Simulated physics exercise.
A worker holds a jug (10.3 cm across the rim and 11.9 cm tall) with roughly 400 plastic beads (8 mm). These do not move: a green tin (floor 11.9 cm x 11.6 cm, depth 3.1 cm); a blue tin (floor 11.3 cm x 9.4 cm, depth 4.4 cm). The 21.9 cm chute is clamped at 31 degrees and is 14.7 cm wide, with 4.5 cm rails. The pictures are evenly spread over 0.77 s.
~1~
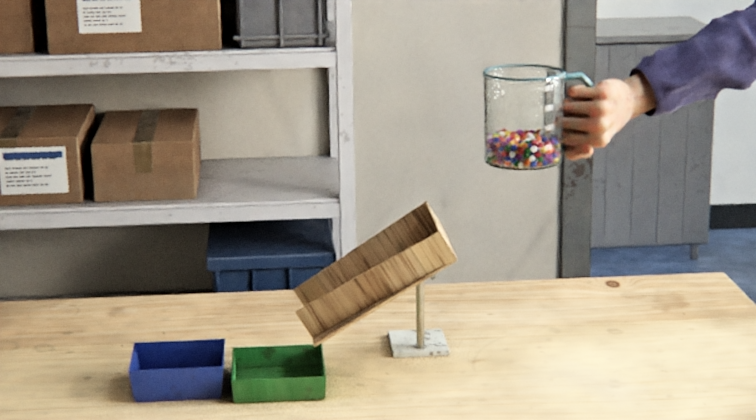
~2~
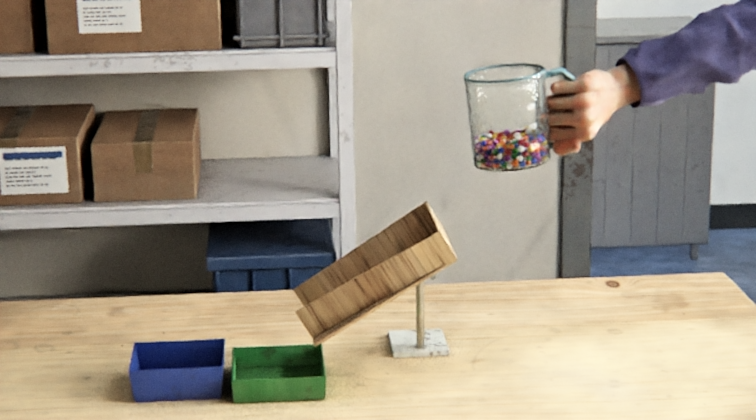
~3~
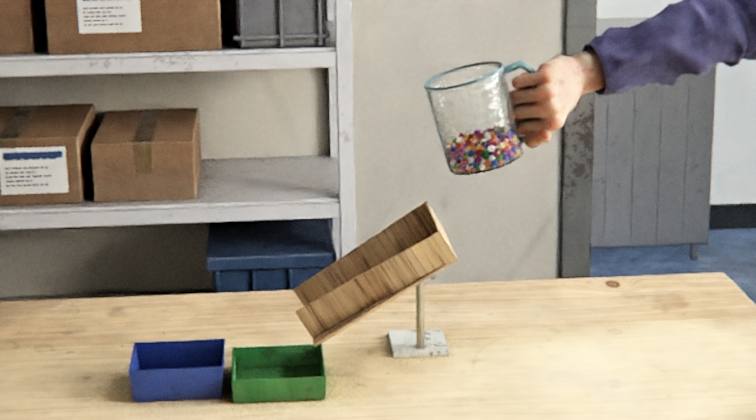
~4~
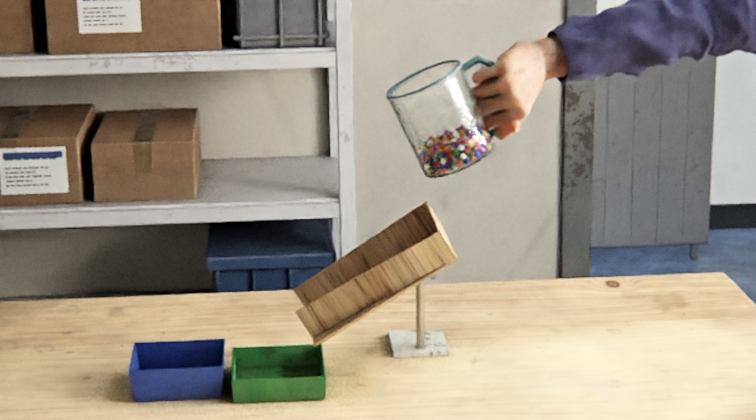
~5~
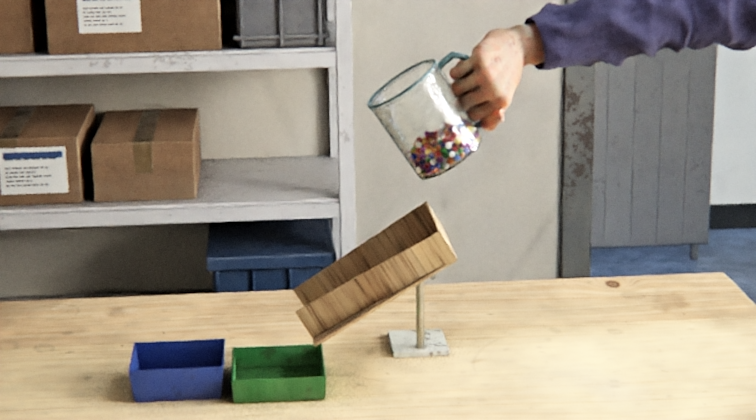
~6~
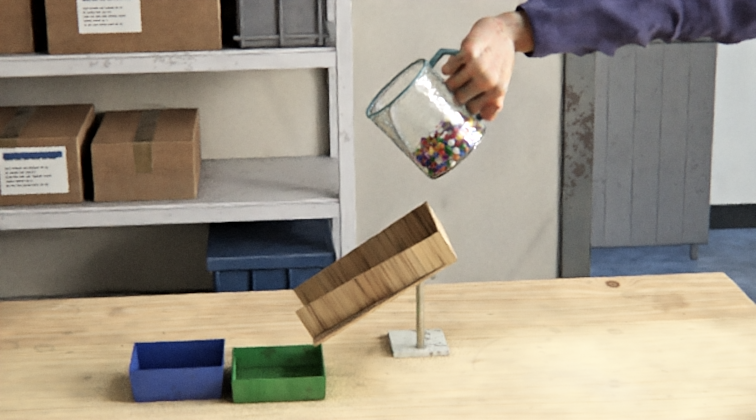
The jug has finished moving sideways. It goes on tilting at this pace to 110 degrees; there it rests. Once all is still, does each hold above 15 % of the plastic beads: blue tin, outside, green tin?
Blue tin: Under, outside: Under, green tin: Over.
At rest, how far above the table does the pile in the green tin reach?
About 3.5 cm.
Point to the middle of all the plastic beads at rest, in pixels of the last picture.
Near (257, 376).
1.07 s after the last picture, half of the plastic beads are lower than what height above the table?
About 34 cm.
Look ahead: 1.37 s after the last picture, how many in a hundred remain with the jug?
Some 60 per cent of the load.
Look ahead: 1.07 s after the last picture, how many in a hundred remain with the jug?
About 100 per cent.
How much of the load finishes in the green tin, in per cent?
About 90 per cent.
Then, 0.41 s after the last picture, tilt 66 degrees; jug 100 %; middle of all pieces near (450, 137).
Then, 0.75 s after the last picture, tilt 86 degrees; jug 100 %; middle of all pieces near (451, 133).
Then, 1.07 s after the last picture, tilt 105 degrees; jug 100 %; middle of all pieces near (443, 136).
Then, 1.37 s after the last picture, tilt 110 degrees; slope 40 %, jug 60 %; middle of all pieces near (397, 190).
In the end, green tin 90 %, outside 10 %, slope 0 %, blue tin 5 %, jug 0 %.
